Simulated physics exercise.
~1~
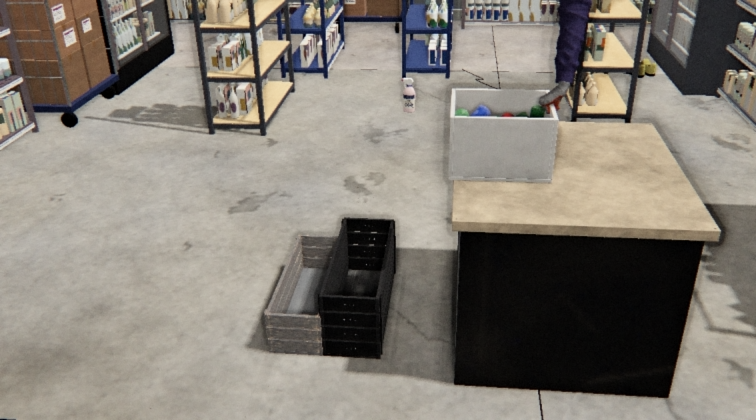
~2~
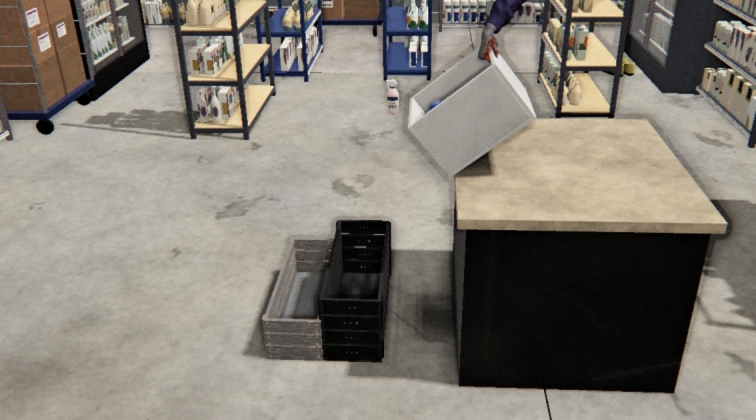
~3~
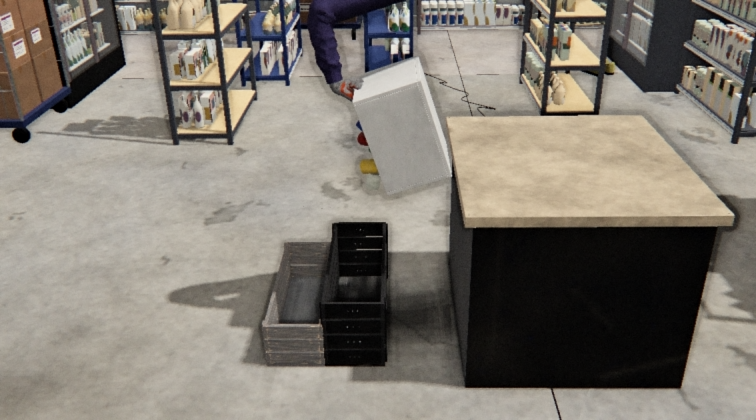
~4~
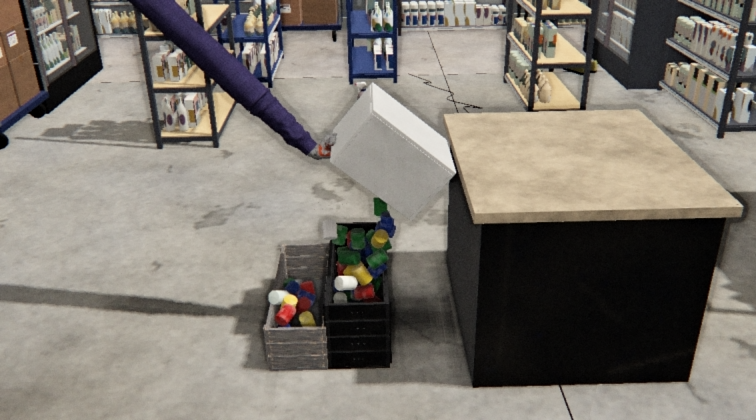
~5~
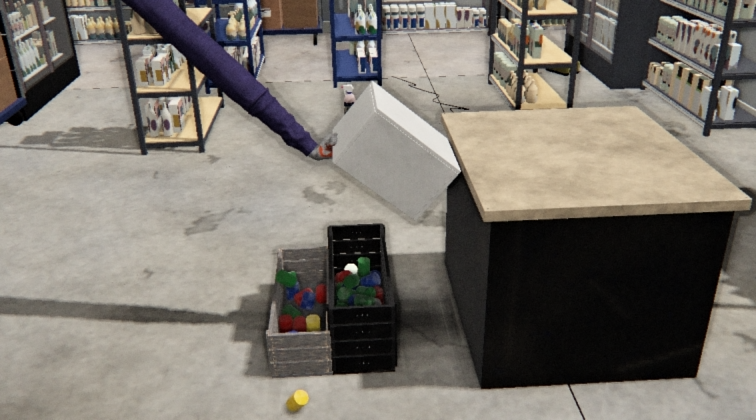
The video shows a purple-sleeved arm tipping a white box off the left end of a bench in a store aisle, spilling colorful jars into a black bin and a grey tote below, with most landing in the black bin and a yellow one ending on the floor.
